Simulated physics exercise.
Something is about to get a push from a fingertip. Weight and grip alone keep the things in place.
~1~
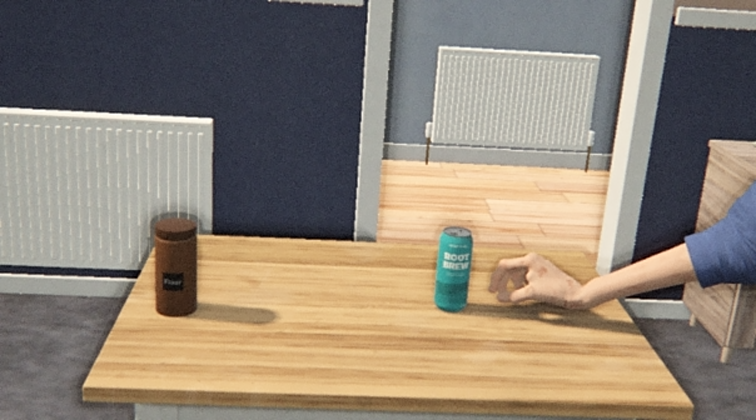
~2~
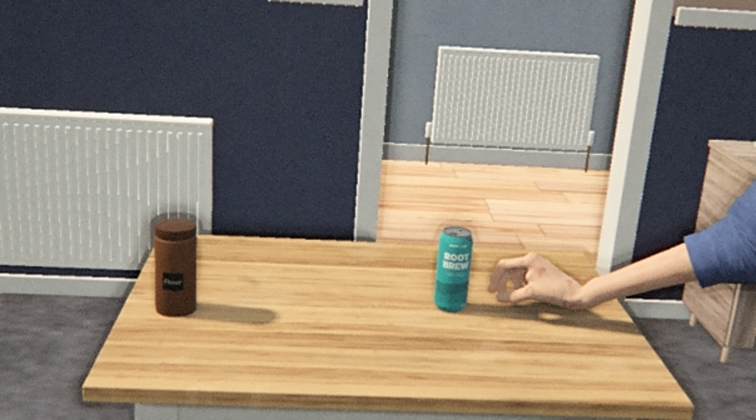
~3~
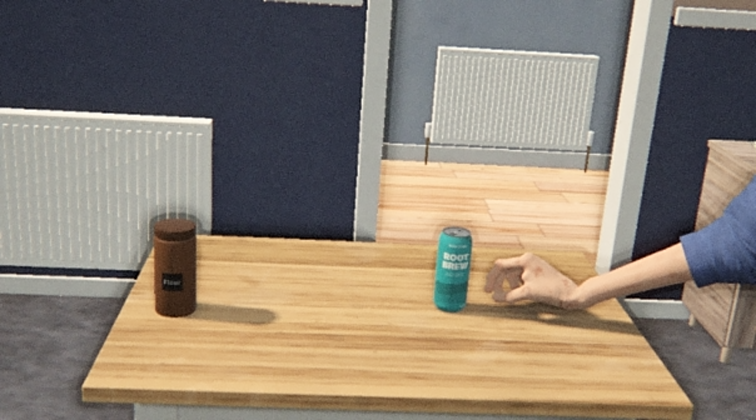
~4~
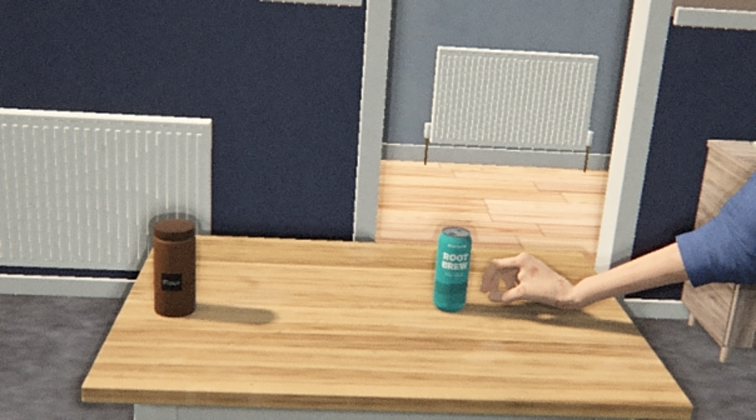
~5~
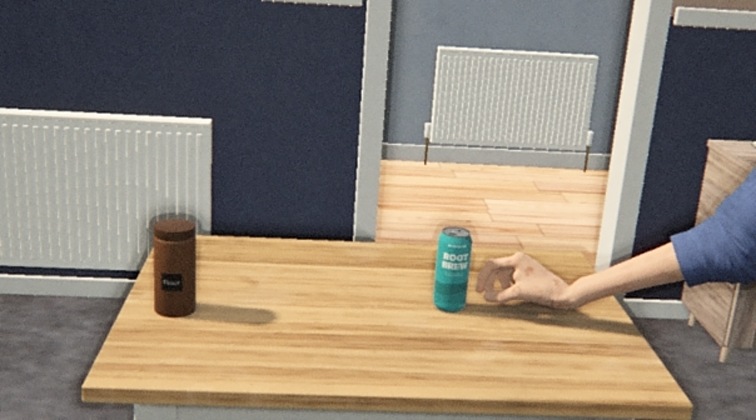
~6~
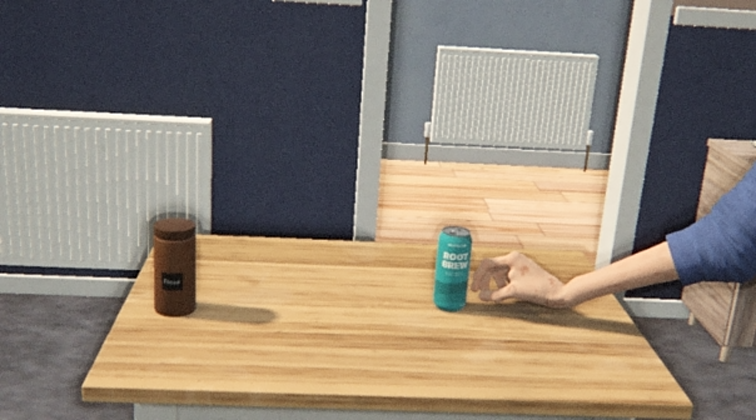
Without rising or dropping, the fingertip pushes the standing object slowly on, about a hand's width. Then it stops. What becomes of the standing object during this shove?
The standing object remains upright.
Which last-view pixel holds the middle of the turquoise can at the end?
The object finishes roughly at pixel (386, 267).
Then, 0.50 s after the last picture, turquoise can slid about its own width near (430, 268).
Then, 0.90 s after the last picture, turquoise can slid about its own width near (406, 268).
At rest, moved from the start, turquoise can. Seen from the same camera at the end, turquoise can near (386, 267).
